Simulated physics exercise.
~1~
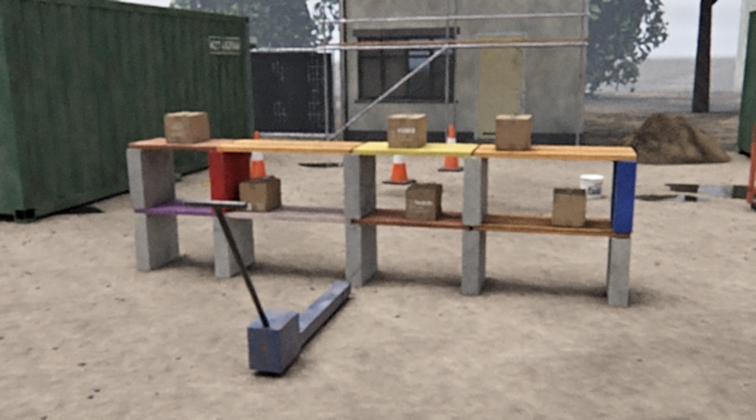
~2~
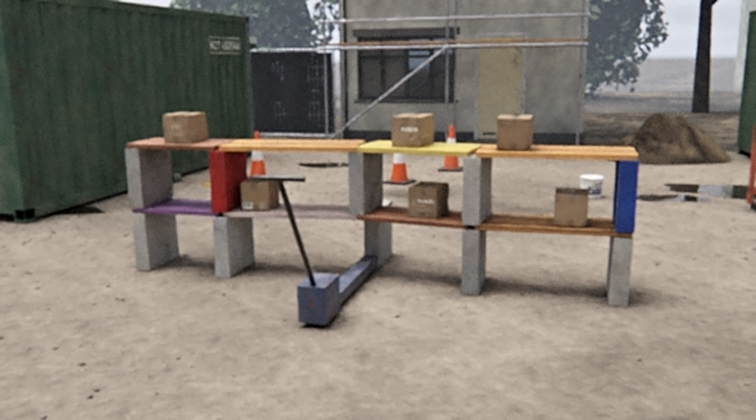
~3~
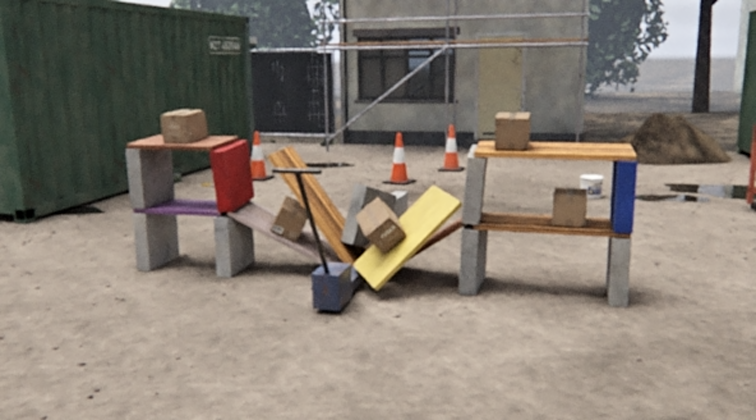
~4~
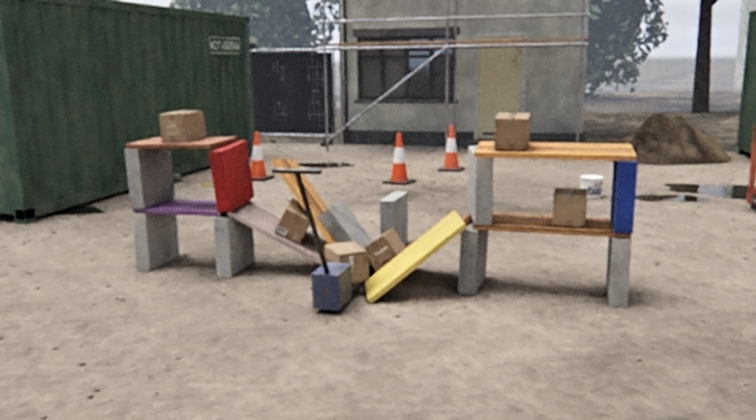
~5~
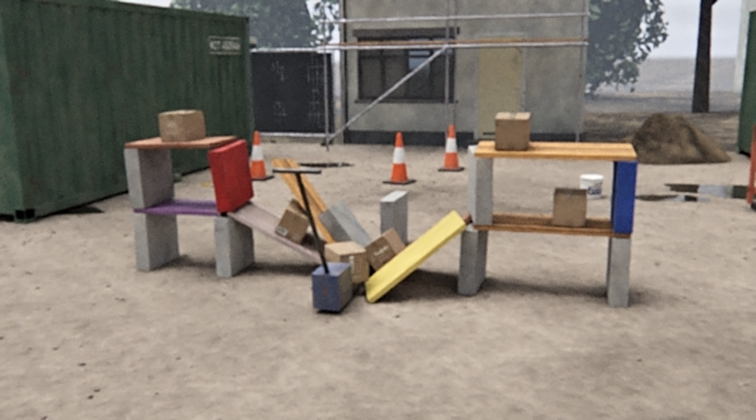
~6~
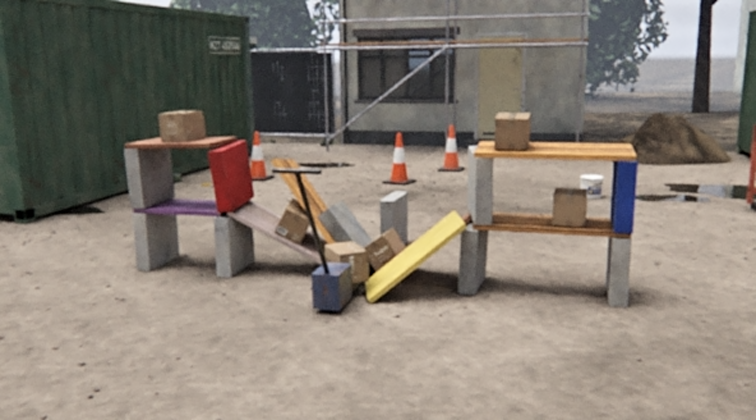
In a dirt yard between a green container and a scaffolded building, boards laid across grey blocks form two tiers of shelving with cardboard boxes on them. A low blue jack with a tall handle slides in from the front, moving right and away toward the foot of a middle upright. The upright shifts, then the middle of the shelving gives way, and the yellow board drops and tilts with boxes tumbling around it. The pieces settle in a heap beside the jack. The yellow board ends down and slanted, while the left and right ends, with the red and blue uprights, still stand.
